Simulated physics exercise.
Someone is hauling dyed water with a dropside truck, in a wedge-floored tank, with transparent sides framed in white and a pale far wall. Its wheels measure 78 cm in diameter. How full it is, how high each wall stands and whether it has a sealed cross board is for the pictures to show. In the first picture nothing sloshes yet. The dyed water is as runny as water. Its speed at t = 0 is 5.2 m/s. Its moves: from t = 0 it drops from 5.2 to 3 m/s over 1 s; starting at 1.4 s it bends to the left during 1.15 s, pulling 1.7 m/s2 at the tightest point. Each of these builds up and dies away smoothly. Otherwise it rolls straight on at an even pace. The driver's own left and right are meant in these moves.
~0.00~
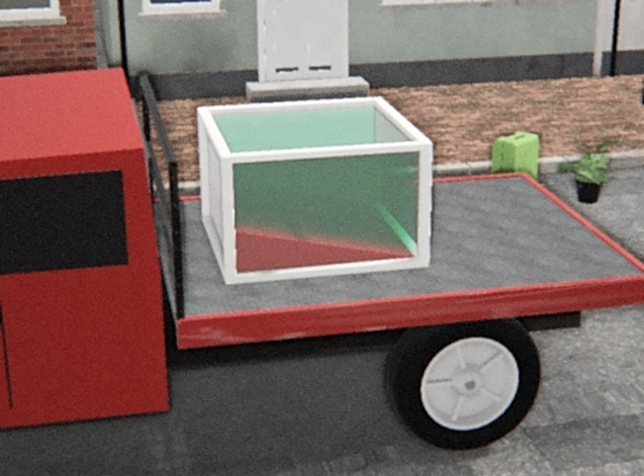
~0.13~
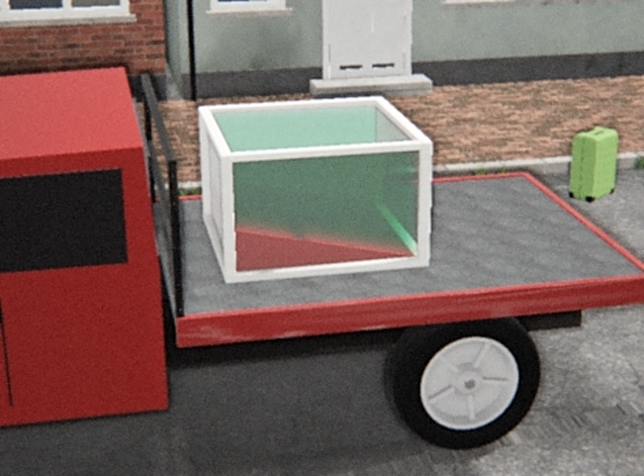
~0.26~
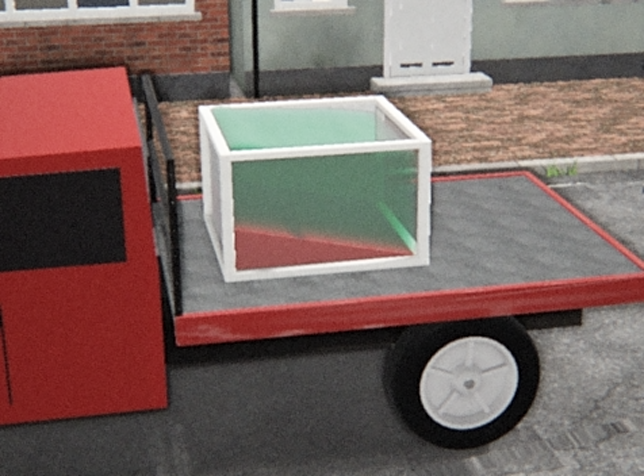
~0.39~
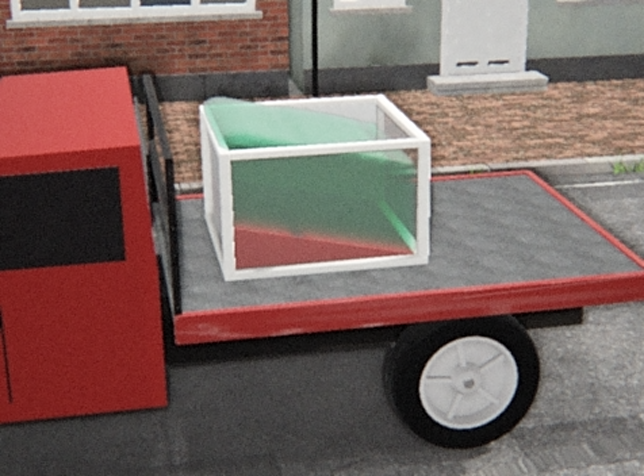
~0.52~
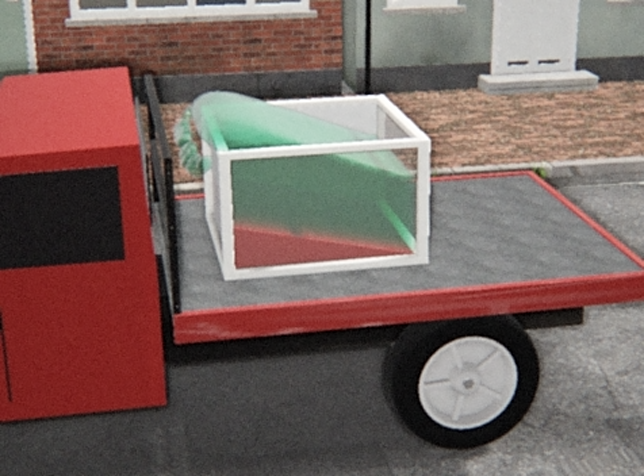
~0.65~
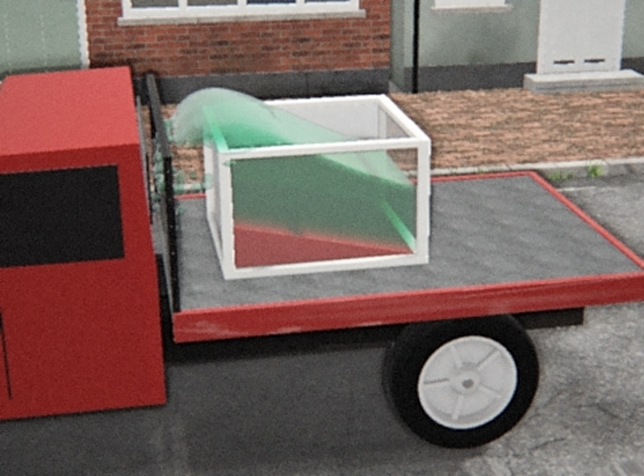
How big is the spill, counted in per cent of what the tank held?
Roughly 22 per cent of the dyed water is lost.
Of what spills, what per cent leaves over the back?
Some 0 per cent of it.
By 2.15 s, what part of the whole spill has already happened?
About 70 per cent.
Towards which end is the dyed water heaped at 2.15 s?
Towards the front.
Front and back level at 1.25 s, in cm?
About 50 cm in front and 62 cm behind.
By 1.25 s it stands 61 cm high behind and 50 cm in front; 15 per cent has gone over the front, a little elsewhere.
By 2.15 s it stands 43 cm high behind and 60 cm in front; 16 per cent has gone over the front, a little elsewhere.
By 3.05 s it stands 48 cm high behind and 46 cm in front; 21 per cent has gone over the front, a little elsewhere.
By 5.53 s 22 per cent has gone over the front, a little elsewhere, 91 of 419 litres.
